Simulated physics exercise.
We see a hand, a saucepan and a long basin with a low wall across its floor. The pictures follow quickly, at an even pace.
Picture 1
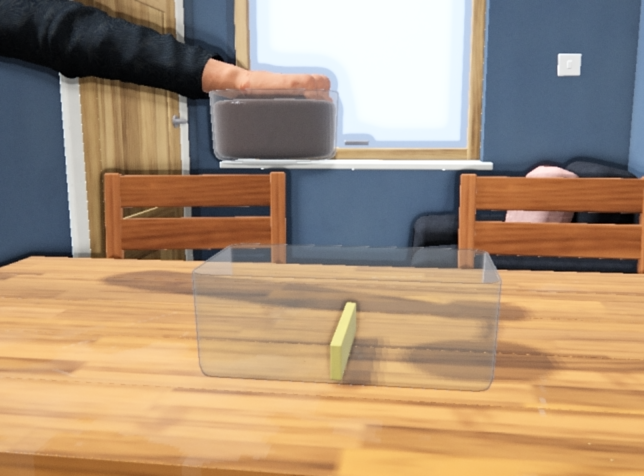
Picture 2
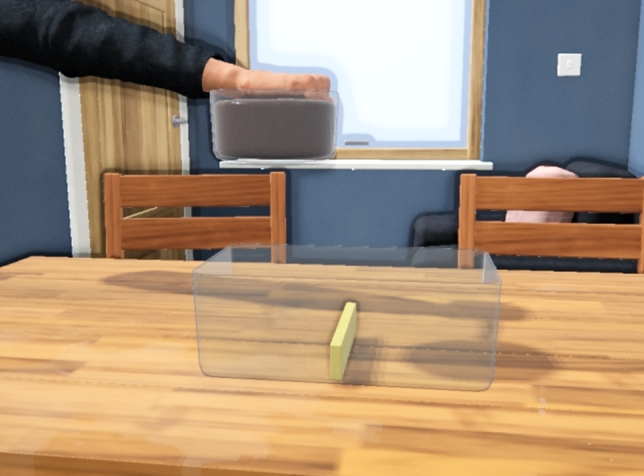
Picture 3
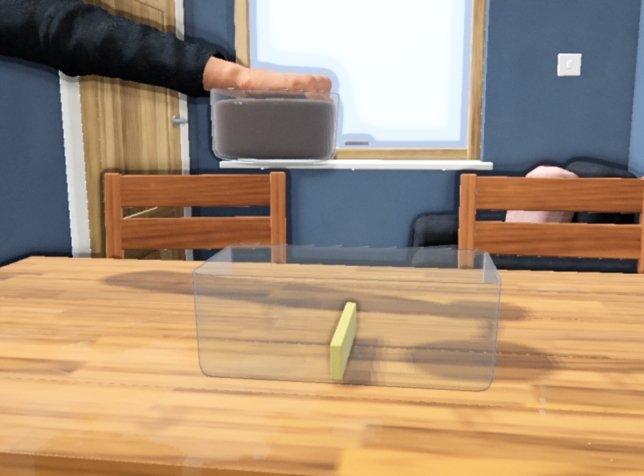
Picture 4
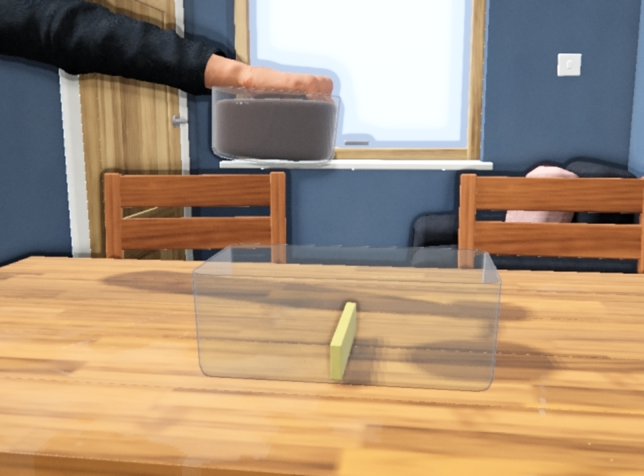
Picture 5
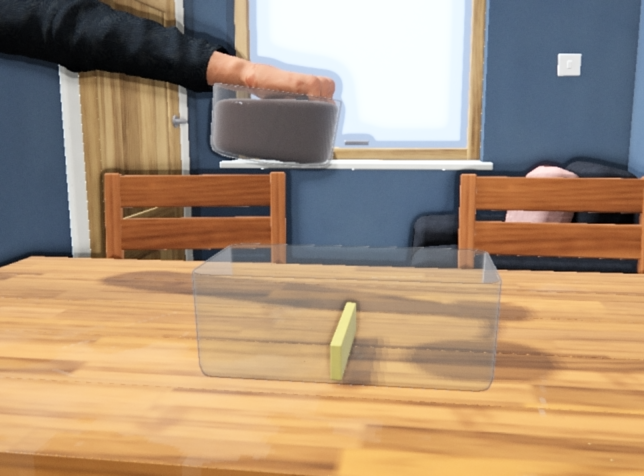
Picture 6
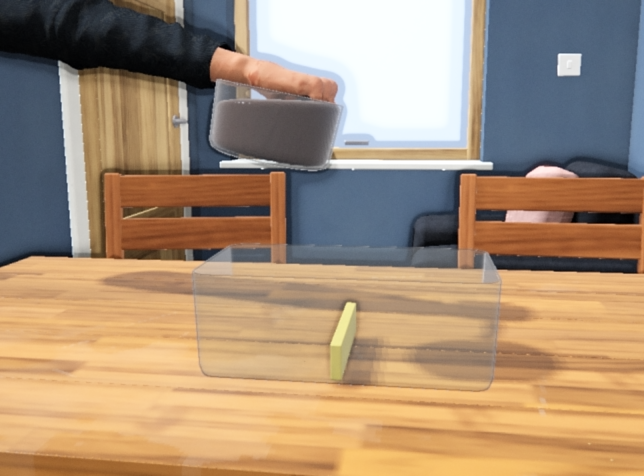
A hand in a dark sleeve, reaching in from the left, holds a grey, see-through-edged pan in front of a bright window, keeps it nearly still, then tilts it slightly, its right side dipping. Below it, a long clear basin with a low yellow wall across its floor sits unmoving on a wooden table. The fixed, level view shows a blue-walled room with two wooden chairs behind the table.
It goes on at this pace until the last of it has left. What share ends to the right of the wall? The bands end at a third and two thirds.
It comes to over two thirds.
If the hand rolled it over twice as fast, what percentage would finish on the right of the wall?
About 80 per cent.
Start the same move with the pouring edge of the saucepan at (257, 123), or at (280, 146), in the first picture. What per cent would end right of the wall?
Near 10 % and 35 %.
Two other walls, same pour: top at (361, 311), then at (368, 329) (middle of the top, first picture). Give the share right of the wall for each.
About 80 and 65 per cent.
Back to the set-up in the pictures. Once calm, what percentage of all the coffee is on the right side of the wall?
Roughly 90 in a hundred.
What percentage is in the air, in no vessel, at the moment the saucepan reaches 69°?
Roughly 35 in a hundred.
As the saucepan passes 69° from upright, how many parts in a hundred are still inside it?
It comes to 50 per cent or so.
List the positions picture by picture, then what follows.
In the first frame, tilt 0°; pouring edge (337, 94); surface from (218, 104) to (335, 102); the long basin's rim runs from (213, 259) to (493, 267); the wall's top is at (344, 323).
In the second frame, tilt 0°; pouring edge (337, 94); surface from (219, 103) to (335, 103).
In the third frame, tilt 2°; pouring edge (338, 96); surface from (219, 104) to (336, 104).
In the fourth frame, tilt 4°; pouring edge (339, 99); surface from (219, 103) to (337, 104).
In the fifth frame, tilt 8°; pouring edge (340, 103); surface from (220, 104) to (339, 105).
In the sixth frame, tilt 12°; pouring edge (342, 108); surface from (221, 103) to (341, 105).
A moment on, the saucepan is tipped part way and 50 per cent is still to pour, 0 is left of the wall and 15 right of it.
Next, the saucepan is tipped right over and 7 per cent is still to pour, 5 is left of the wall and 79 right of it.
Then the saucepan is tipped right over and 0 per cent is still to pour, 10 is left of the wall and 88 right of it.
Later the saucepan is tipped right over and 0 per cent is still to pour, 11 is left of the wall and 88 right of it.
In the end 11 per cent lies left of the wall, 88 right of it and 1 outside.
